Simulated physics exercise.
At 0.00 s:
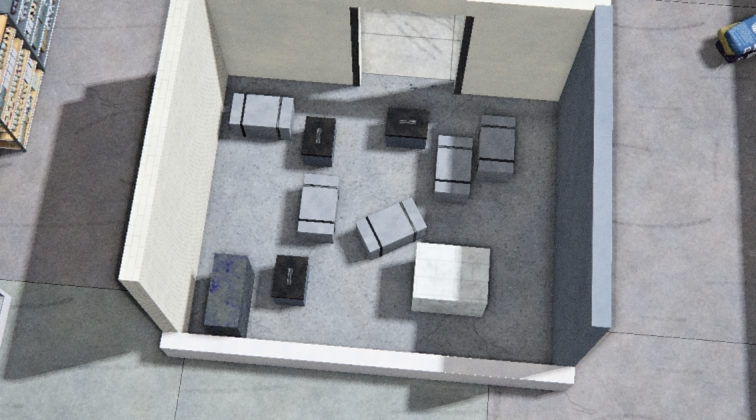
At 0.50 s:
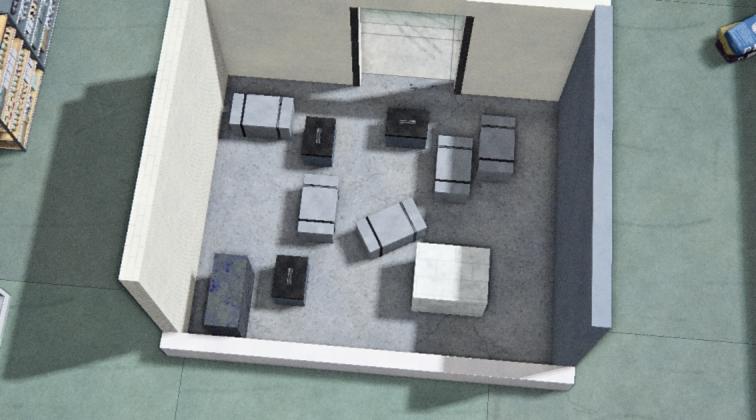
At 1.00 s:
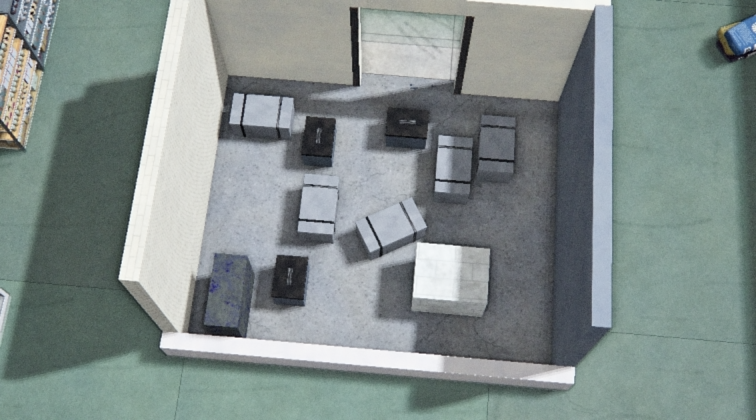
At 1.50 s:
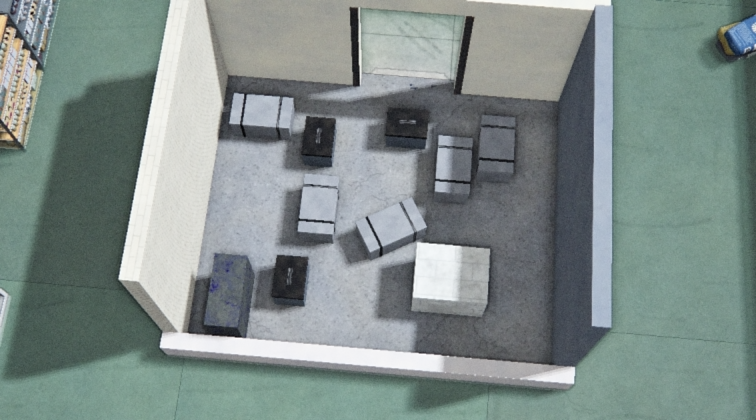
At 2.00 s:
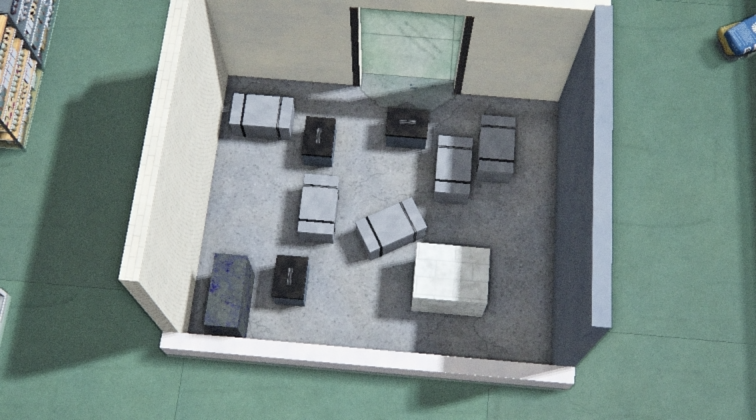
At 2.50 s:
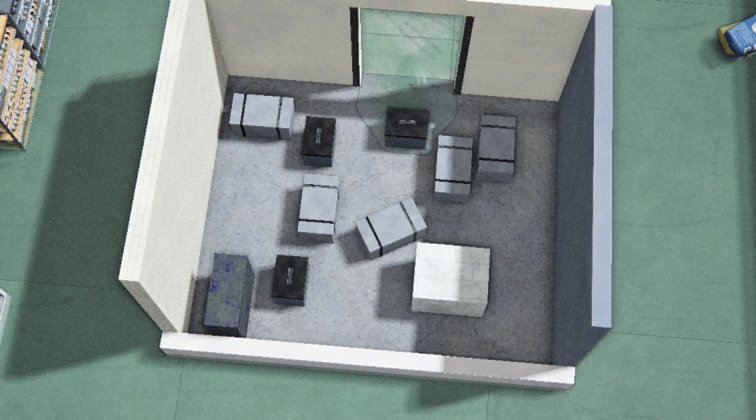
In a small walled room scattered with grey and black boxes, the ground outside turned from grey to green, then a thin, clear sheet of water crept in through the doorway while the boxes stayed put.
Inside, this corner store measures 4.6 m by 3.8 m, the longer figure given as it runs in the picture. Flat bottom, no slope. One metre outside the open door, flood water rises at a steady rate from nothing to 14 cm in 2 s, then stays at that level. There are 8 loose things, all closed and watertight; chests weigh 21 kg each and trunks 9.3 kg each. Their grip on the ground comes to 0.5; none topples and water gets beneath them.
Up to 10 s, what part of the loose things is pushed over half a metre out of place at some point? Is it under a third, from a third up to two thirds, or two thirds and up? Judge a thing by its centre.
I would say from a third up to two thirds.
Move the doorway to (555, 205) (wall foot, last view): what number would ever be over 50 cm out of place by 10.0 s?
4.
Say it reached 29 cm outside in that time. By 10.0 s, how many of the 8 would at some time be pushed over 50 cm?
The count would be 7.
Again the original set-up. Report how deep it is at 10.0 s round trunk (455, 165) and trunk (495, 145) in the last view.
Roughly 7 and 4 cm.
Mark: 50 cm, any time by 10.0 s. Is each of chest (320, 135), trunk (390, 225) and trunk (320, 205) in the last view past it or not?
First not as far, then not as far, then farther.
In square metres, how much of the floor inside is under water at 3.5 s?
Around 3.0 m2 of it.
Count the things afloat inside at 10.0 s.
The number is 4.
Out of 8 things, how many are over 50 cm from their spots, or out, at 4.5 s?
Count then: 2.
After 3.5 s 0 of 8 are over 50 cm from their spots; 0 afloat.
After 4.5 s 2 of 8 are over 50 cm from their spots; 0 afloat.
After 7.0 s 4 of 8 are over 50 cm from their spots; 2 afloat.
After 10.0 s 4 of 8 are over 50 cm from their spots, and 4 have been at some point; 4 afloat.
